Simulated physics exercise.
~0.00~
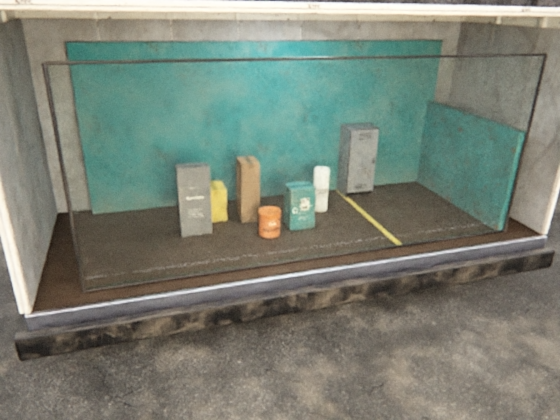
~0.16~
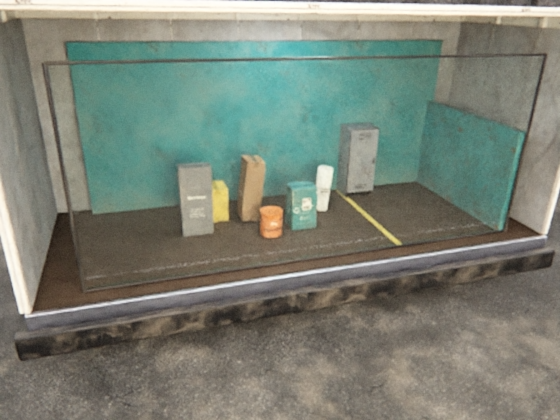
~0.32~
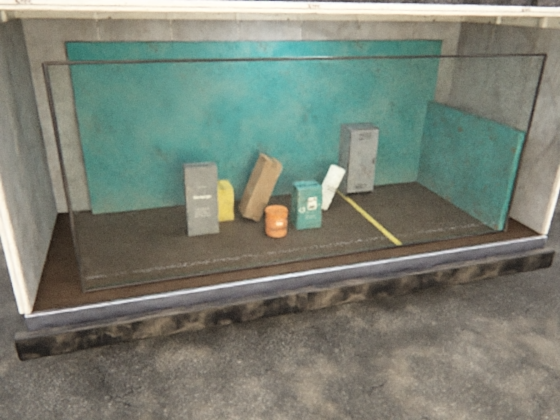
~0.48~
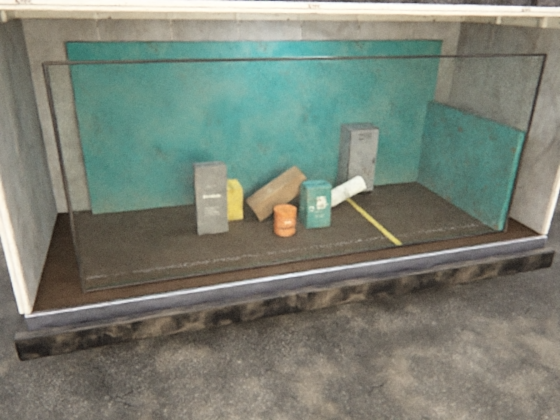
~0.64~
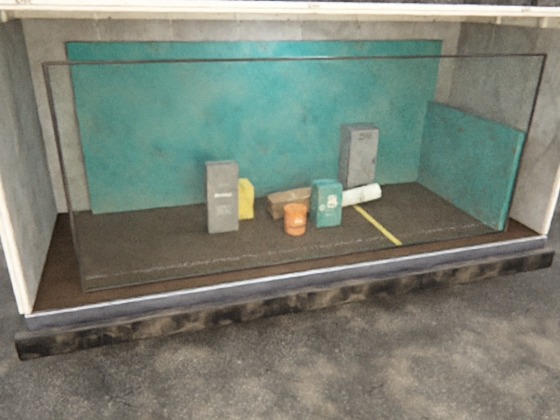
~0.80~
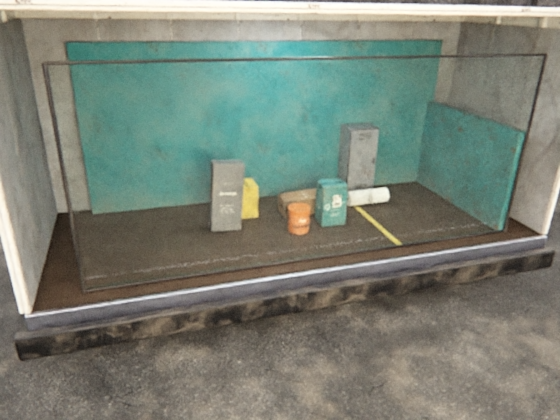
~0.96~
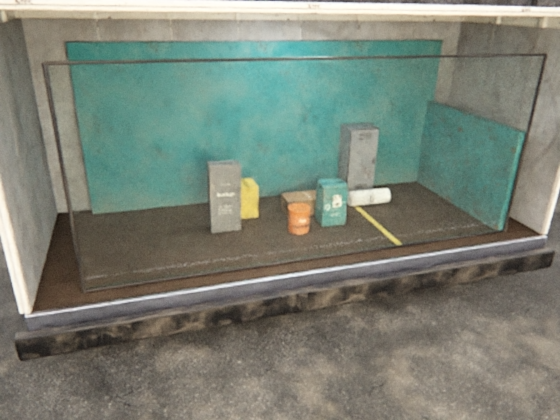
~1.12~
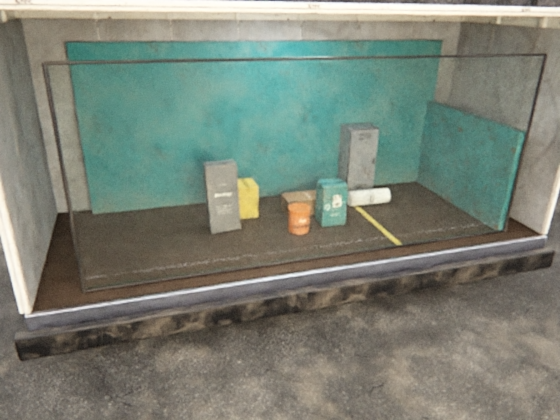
We see boxes, an orange bucket and a white roll in a teal-backed bay slide right as the brown tall box and the roll topple onto their sides; all come to rest, the roll across the yellow line, the other sliding goods short of it.
